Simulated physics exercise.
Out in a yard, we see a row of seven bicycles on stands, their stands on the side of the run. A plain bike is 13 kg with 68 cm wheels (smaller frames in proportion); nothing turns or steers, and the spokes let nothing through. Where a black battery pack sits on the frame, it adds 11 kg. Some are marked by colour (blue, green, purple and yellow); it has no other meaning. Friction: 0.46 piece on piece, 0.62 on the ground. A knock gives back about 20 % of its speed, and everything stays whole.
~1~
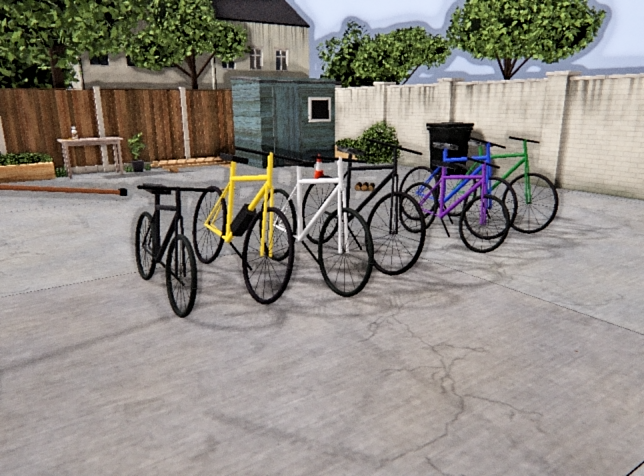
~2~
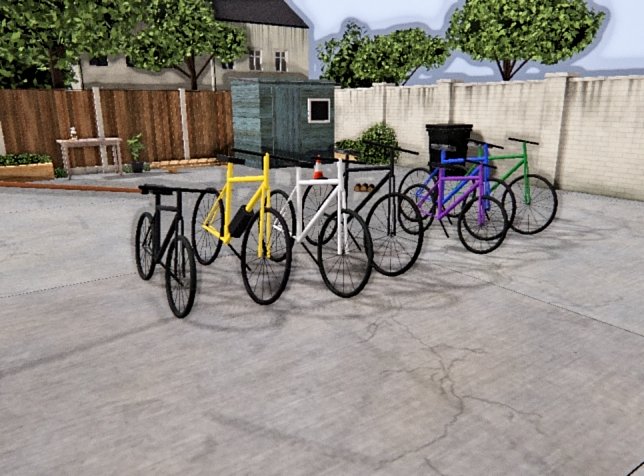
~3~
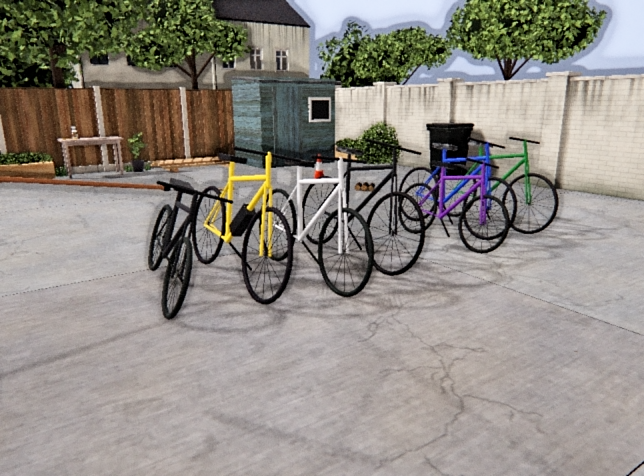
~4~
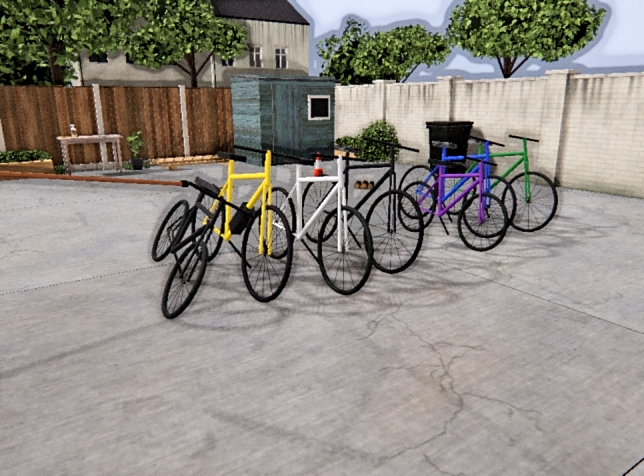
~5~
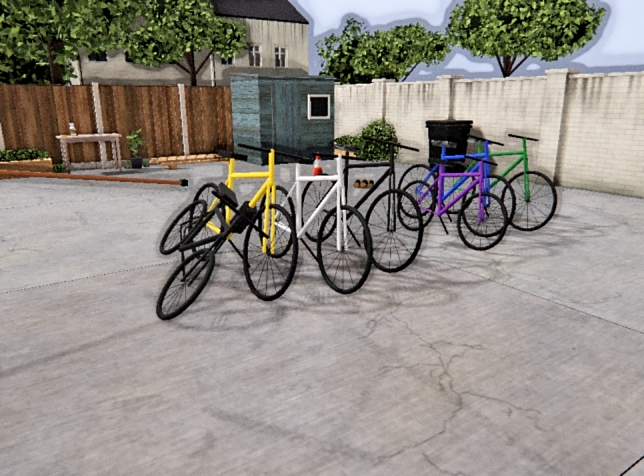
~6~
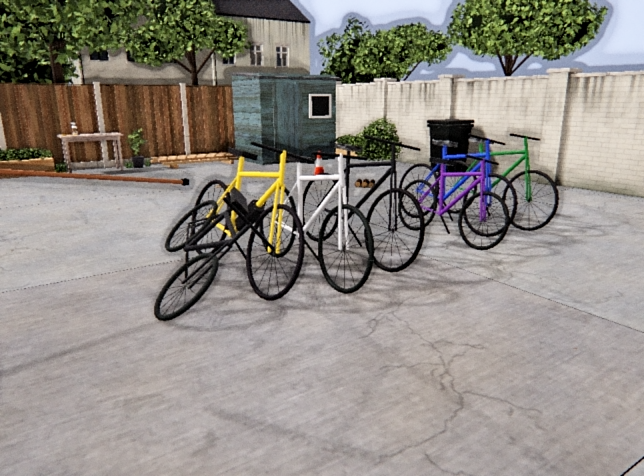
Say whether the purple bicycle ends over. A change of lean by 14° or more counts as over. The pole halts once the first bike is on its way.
That bicycle stays standing.
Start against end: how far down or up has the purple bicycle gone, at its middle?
It ends some 0 cm lower.
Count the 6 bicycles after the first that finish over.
The count is 1.
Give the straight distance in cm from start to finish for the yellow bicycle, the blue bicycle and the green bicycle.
Moved: Yellow 40, blue 0, green 0.
Then, 0.32 s past the last view, 1 of the 6 other bicycles over; purple bicycle unmoved; yellow bicycle 18° from how it stood.
Then, 0.54 s past the last view, 1 of the 6 other bicycles over; purple bicycle unmoved; yellow bicycle 27° from how it stood.
In the end, 1 of the 6 other bicycles over; purple bicycle unmoved; yellow bicycle 27° from how it stood; blue bicycle unmoved. Five left standing. From the last view, middles, purple bicycle near (451, 196), yellow bicycle near (282, 209).
